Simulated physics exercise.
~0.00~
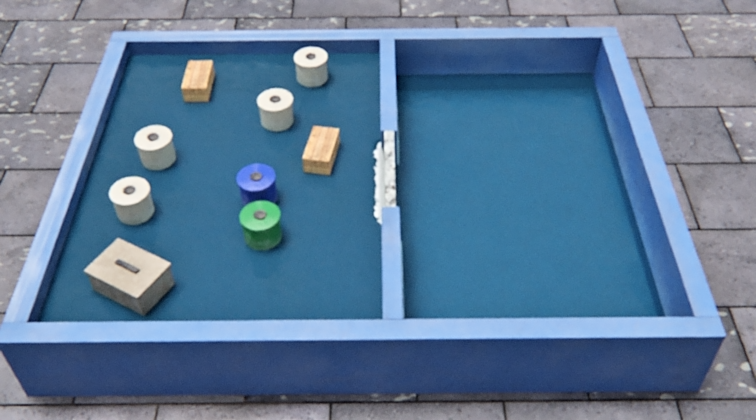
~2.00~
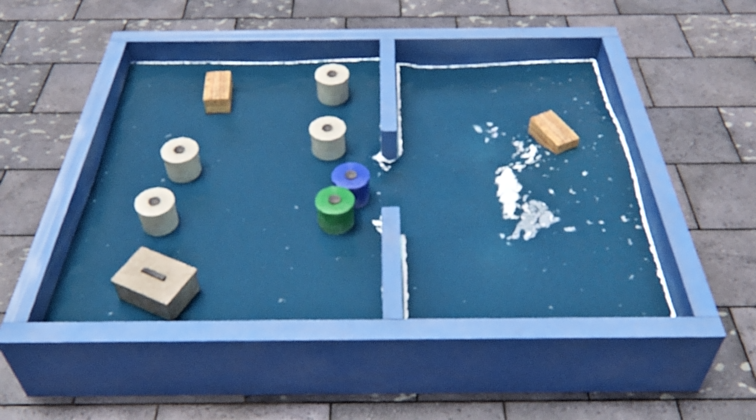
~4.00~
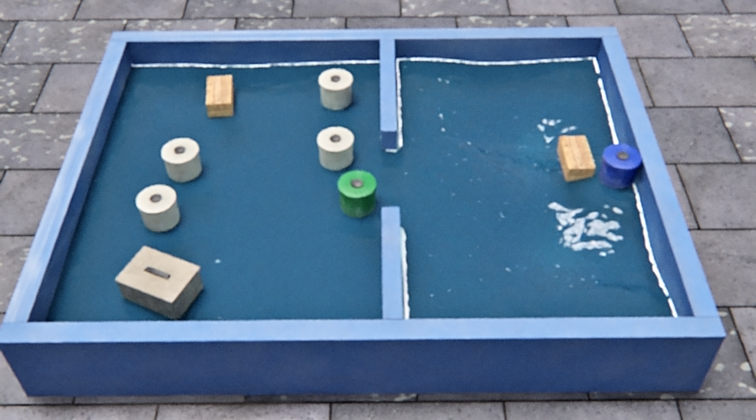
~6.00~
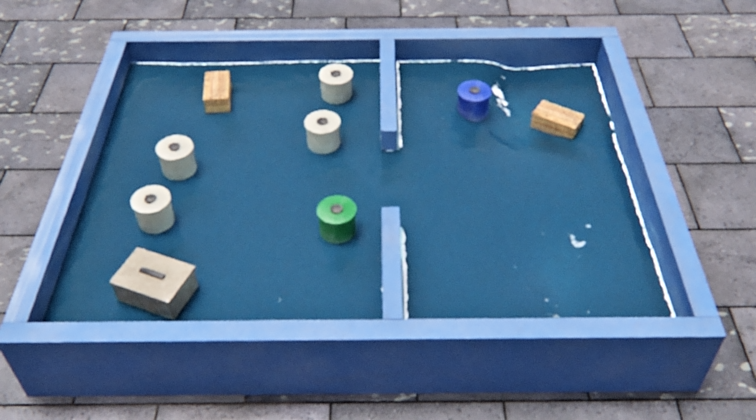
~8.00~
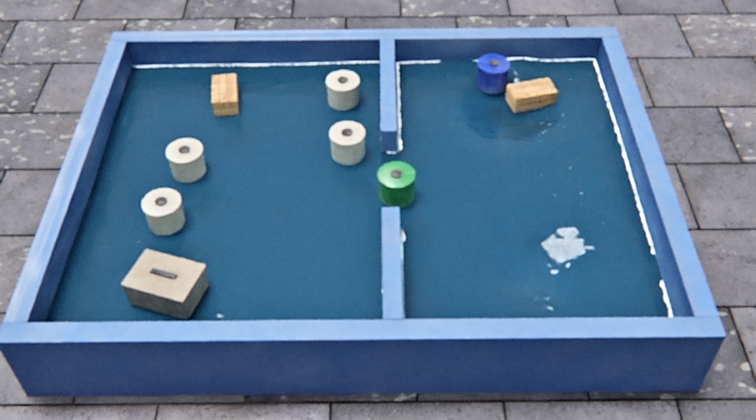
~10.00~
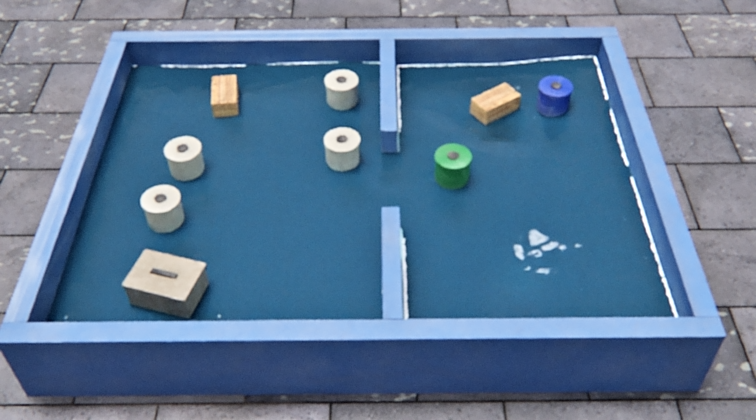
Water surged through the gap in a blue divided basin, carrying a wooden block, then the blue tub, to the right side, where they drifted about until the green tub floated through and joined them, leaving the rest on the left.
